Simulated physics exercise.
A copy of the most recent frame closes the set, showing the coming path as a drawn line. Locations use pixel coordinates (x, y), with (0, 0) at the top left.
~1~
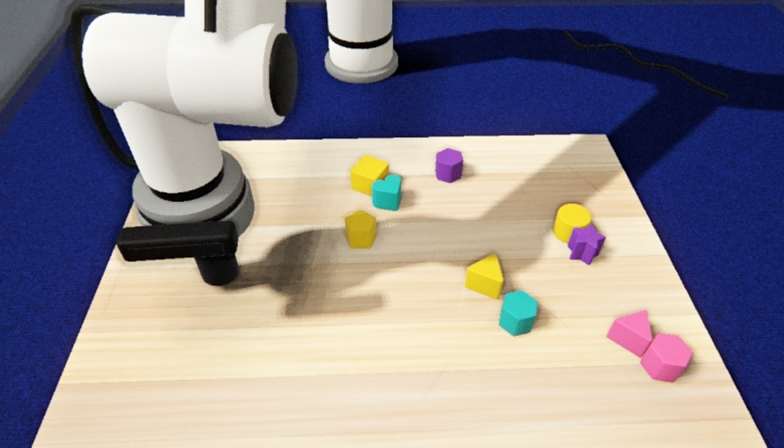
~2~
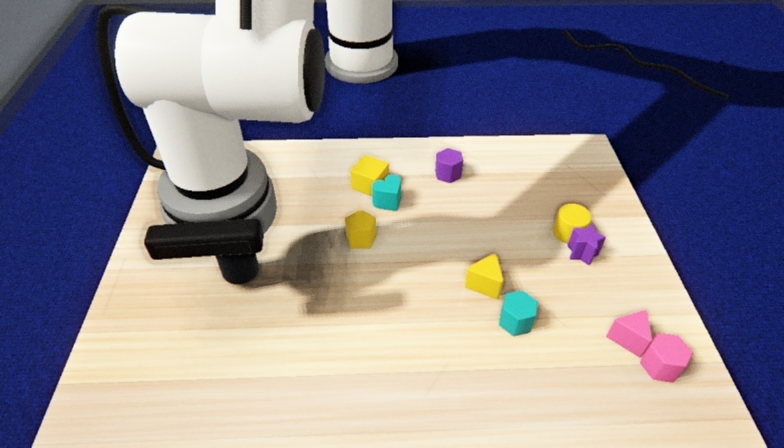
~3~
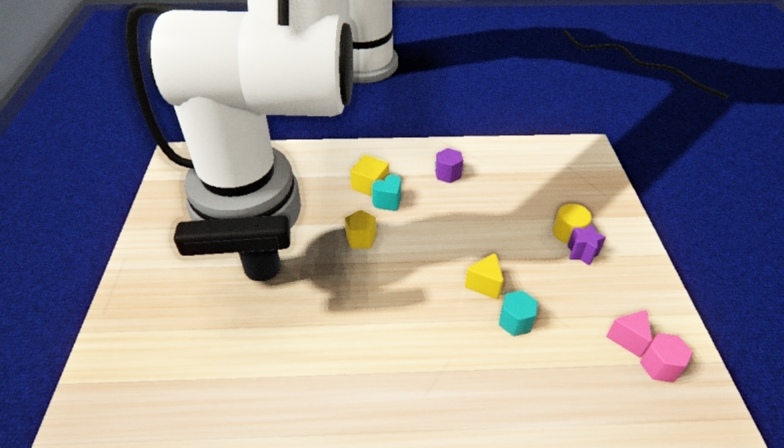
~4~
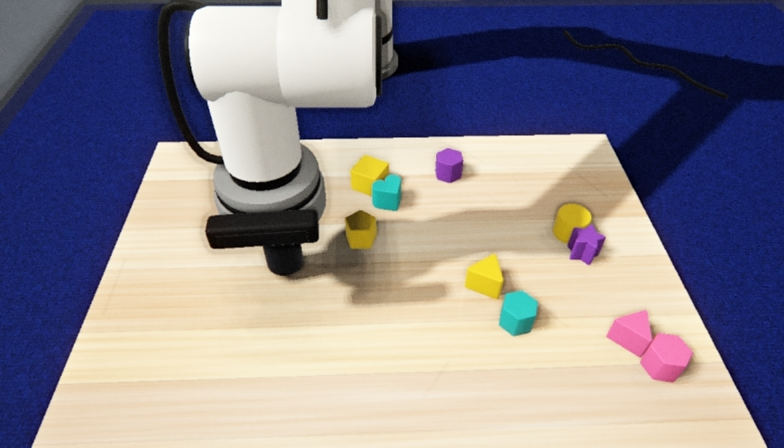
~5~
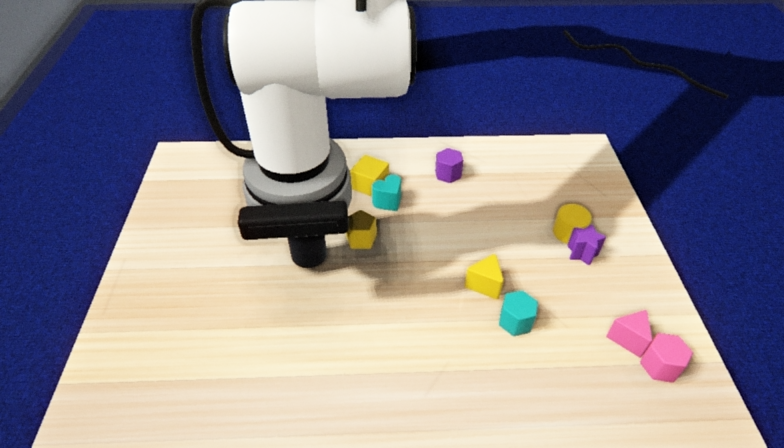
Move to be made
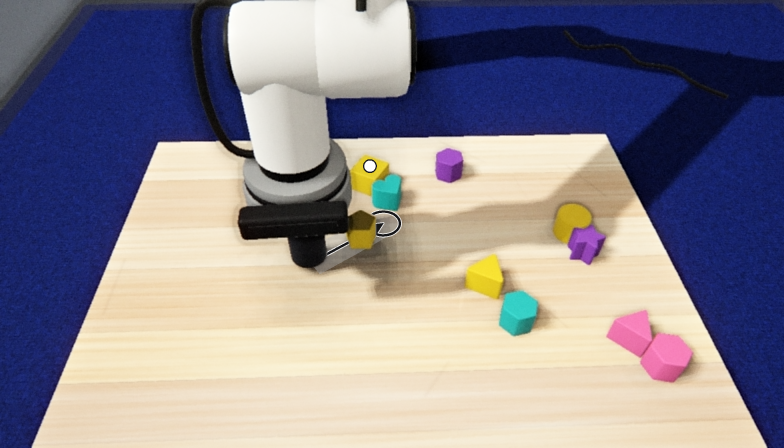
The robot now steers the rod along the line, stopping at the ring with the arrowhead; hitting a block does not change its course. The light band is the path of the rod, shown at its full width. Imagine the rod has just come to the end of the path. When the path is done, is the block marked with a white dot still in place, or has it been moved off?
Once the rod is done, the block marked with a white dot remains in the old spot.
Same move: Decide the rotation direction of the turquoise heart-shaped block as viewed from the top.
The sense of turning is anti-clockwise.
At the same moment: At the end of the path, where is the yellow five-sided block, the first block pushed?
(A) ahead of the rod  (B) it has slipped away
Letter A.
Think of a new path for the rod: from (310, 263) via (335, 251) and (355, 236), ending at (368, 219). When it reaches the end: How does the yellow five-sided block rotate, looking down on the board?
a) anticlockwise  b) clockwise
Answer: B.
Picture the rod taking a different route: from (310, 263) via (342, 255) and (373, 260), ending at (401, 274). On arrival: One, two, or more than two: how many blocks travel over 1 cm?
Count: 1.
Drawn move, in a line from (310, 263) to (383, 223); the dot is on the yellow square.
What follows on the original path. Halfway along, rod at (348, 234); yellow five-sided block at (374, 212).
At the end, rod at (383, 215); yellow five-sided block at (409, 194); yellow square still; turquoise heart-shaped block at (393, 178), turned 35° anticlockwise.
